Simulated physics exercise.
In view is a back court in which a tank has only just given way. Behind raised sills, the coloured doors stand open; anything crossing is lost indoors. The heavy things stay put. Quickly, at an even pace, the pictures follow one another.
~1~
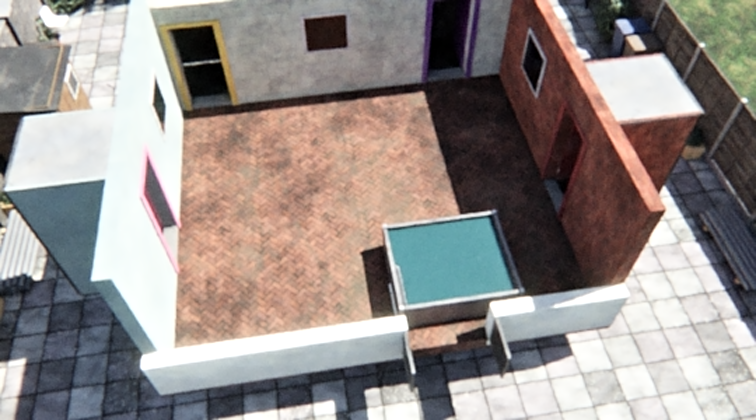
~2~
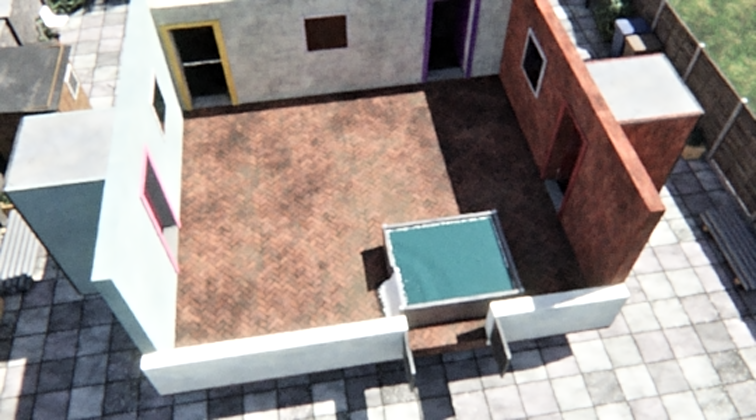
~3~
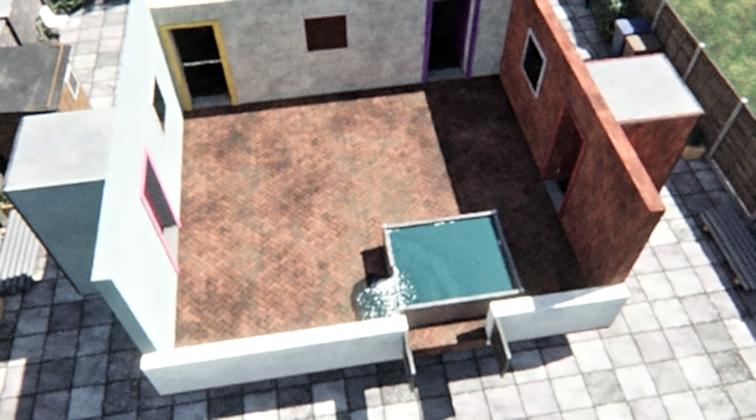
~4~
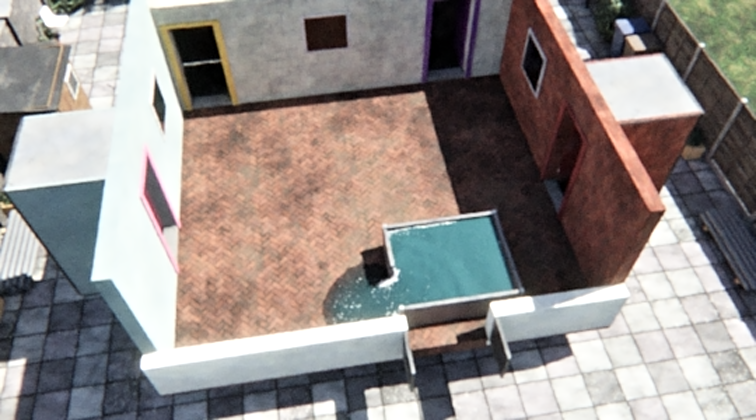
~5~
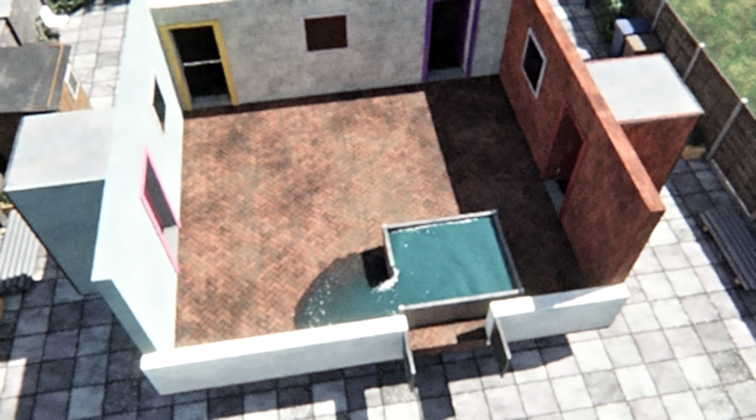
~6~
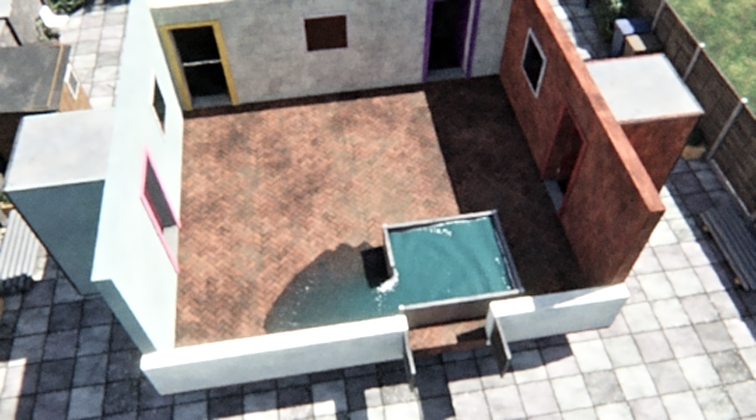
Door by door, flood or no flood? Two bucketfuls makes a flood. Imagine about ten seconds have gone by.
Red door: No flood, purple door: No flood, pink door: No flood, yellow door: No flood.
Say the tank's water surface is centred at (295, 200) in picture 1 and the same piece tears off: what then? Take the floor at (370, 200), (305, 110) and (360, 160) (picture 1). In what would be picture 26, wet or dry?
Log: No flood; no flood; no flood.
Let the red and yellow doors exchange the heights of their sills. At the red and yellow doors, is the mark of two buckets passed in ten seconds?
After the swap the red door stays within it and the yellow door overflows the limit.
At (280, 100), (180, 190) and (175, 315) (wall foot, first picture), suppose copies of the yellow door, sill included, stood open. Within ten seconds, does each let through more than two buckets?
The three doors, in turn: Is short of it, is short of it, is beyond it.
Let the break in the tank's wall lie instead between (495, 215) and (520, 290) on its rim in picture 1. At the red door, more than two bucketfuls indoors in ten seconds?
My guess is that the red door surpasses the threshold.
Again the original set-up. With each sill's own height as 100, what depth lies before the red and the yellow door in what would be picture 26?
Estimate, in order: 0 and 0 percent.
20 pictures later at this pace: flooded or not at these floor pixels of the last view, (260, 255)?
Call it swamped.
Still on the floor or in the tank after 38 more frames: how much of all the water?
Around 100 parts in a hundred.
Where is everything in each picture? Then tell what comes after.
Still water in the tank at (450, 260), in the first picture.
The front is at a hidden place, out from the gap at (398, 299), in the second picture.
The front is at (356, 294), out from the gap at (398, 299), in the third picture.
Water pours out at (398, 300) and has run to (330, 303), in the fourth picture.
The front is at (301, 327), out from the gap at (398, 299), in the fifth picture.
Water pours out at (398, 299) and has run to (272, 334), in the sixth picture.
A moment on, water covers 15 % of the floor; the red door not reached, the purple door not reached, the pink door not reached, the yellow door not reached.
Next, water covers 20 % of the floor; the red door not reached, the purple door not reached, the pink door wet at the sill, nothing in, the yellow door not reached.
Then, water covers 25 % of the floor; the red door not reached, the purple door not reached, the pink door wet at the sill, nothing in, the yellow door not reached.
Later, water covers 50 % of the floor; the red door not reached, the purple door not reached, the pink door wet at the sill, nothing in, the yellow door under two buckets in.
In the end, water covers 80 % of the floor; the red door not reached, the purple door wet at the sill, nothing in, the pink door wet at the sill, nothing in, the yellow door under two buckets in.
